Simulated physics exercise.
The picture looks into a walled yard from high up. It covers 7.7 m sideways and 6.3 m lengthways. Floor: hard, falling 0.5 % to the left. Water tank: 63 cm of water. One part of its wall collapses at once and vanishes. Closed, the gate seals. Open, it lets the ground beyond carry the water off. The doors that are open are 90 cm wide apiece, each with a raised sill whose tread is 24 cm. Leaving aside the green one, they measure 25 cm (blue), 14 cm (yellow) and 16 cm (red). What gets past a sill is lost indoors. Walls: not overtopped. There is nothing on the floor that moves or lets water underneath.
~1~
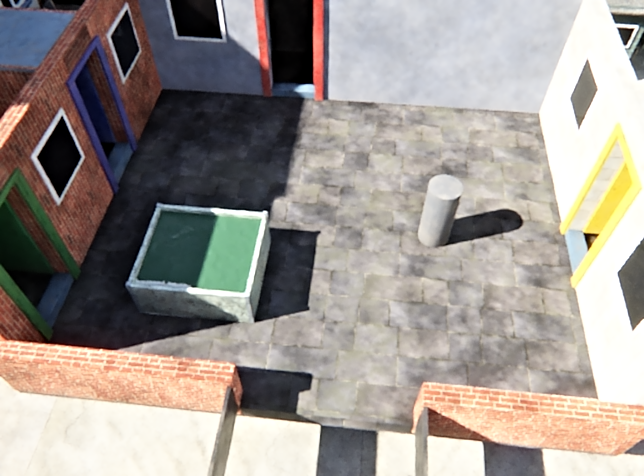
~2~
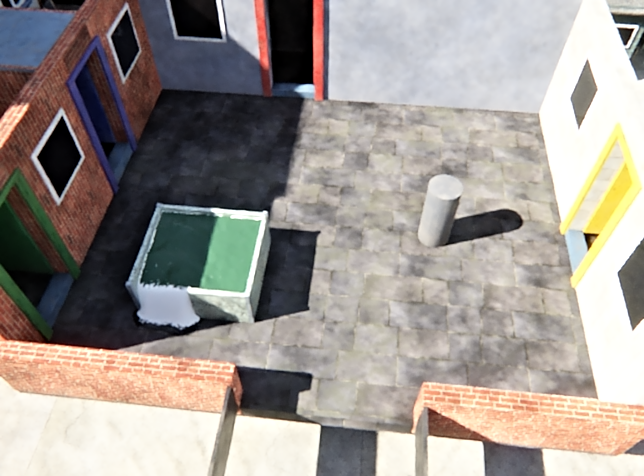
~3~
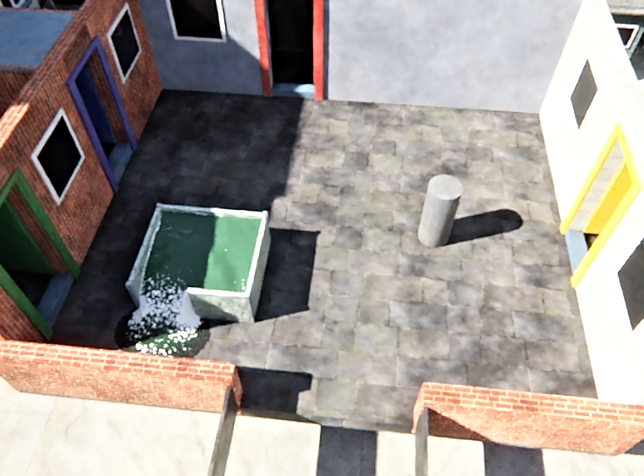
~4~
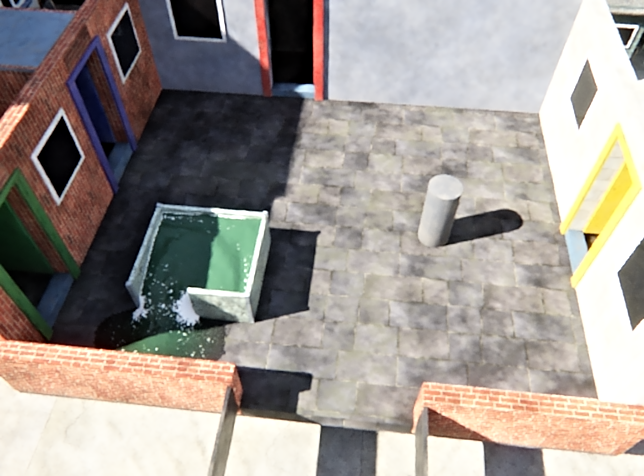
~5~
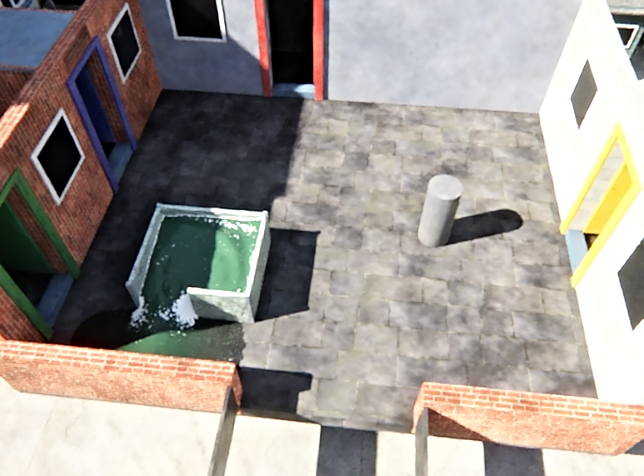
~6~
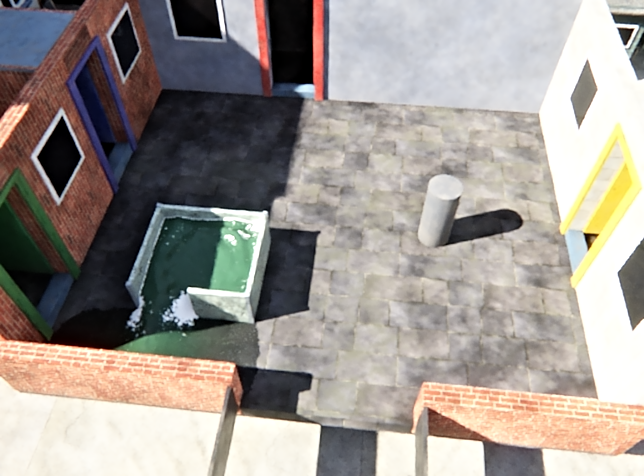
Green water pours through a gap in the tank's front wall and spreads across the paving.
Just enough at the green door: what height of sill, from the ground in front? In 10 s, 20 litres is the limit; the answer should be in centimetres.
Some 14 cm.
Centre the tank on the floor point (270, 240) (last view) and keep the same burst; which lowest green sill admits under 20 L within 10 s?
About 12.5 centimetres.
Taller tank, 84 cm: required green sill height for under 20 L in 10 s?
About 20 cm.
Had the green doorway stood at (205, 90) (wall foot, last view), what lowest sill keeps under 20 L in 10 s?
Minimum: Close to 8.0 cm.
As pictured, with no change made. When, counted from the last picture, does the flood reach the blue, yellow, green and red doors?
For blue it's 1.8 s, for yellow 3.8 s, for green 0.5 s, and for red 4.0 s.
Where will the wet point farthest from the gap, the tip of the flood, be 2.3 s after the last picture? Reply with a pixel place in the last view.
Lab note: Front tip approx. at (524, 418).
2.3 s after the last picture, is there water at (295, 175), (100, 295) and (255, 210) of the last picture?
In the order asked: Untouched, soaked, untouched.
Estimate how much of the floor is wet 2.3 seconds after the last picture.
Wet: Close to 35 %.
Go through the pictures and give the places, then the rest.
The first frame shows still water, 63 cm deep, in the water tank at (201, 251); the green door at (36, 266) is dry.
In the second frame, water pours out at (168, 305) and has run 0.2 m, to (146, 324); about 5 cm deep outside, 63 cm at the back.
In the third frame, the front is at a hidden place, 0.8 m from the gap at (168, 305); 0.7 m2 of floor is wet, 63 cm left at the back.
In the fourth frame, water pours out at (168, 305) and has run 1.1 m, to a hidden place; about 7 cm deep outside, 58 cm at the back.
In the fifth frame, water pours out at (168, 305) and has run 1.3 m, to a hidden place; about 7 cm deep outside, 53 cm at the back.
In the sixth frame, water pours out at (168, 305) and has run 1.5 m, to a hidden place; about 7 cm deep outside, 54 cm at the back; 0.7 m in a straight line remain to the green door at (36, 266).
Then, 0.7 s after the last picture water covers 10 % of the floor, deepest (51 cm) near (35, 369); 10 cm at the green door, 0 litres in over its 19 cm sill.
Then, 2.3 s after the last picture water covers 35 % of the floor, deepest (25 cm) near (35, 369); 16 cm at the green door, 4 litres in over its 19 cm sill.
Then, 9.3 s after the last picture water covers 80 % of the floor, deepest (7 cm) near (35, 369); 5 cm at the green door, 5 litres in over its 19 cm sill.
At the green door as built, the water peaked near 18 cm, 1.5 s after the last picture.
With a sill of 11.5 cm, 34 litres would have come in within the 10 s; with 15.5 cm, 13 litres. So under 20 litres takes about 14 cm.
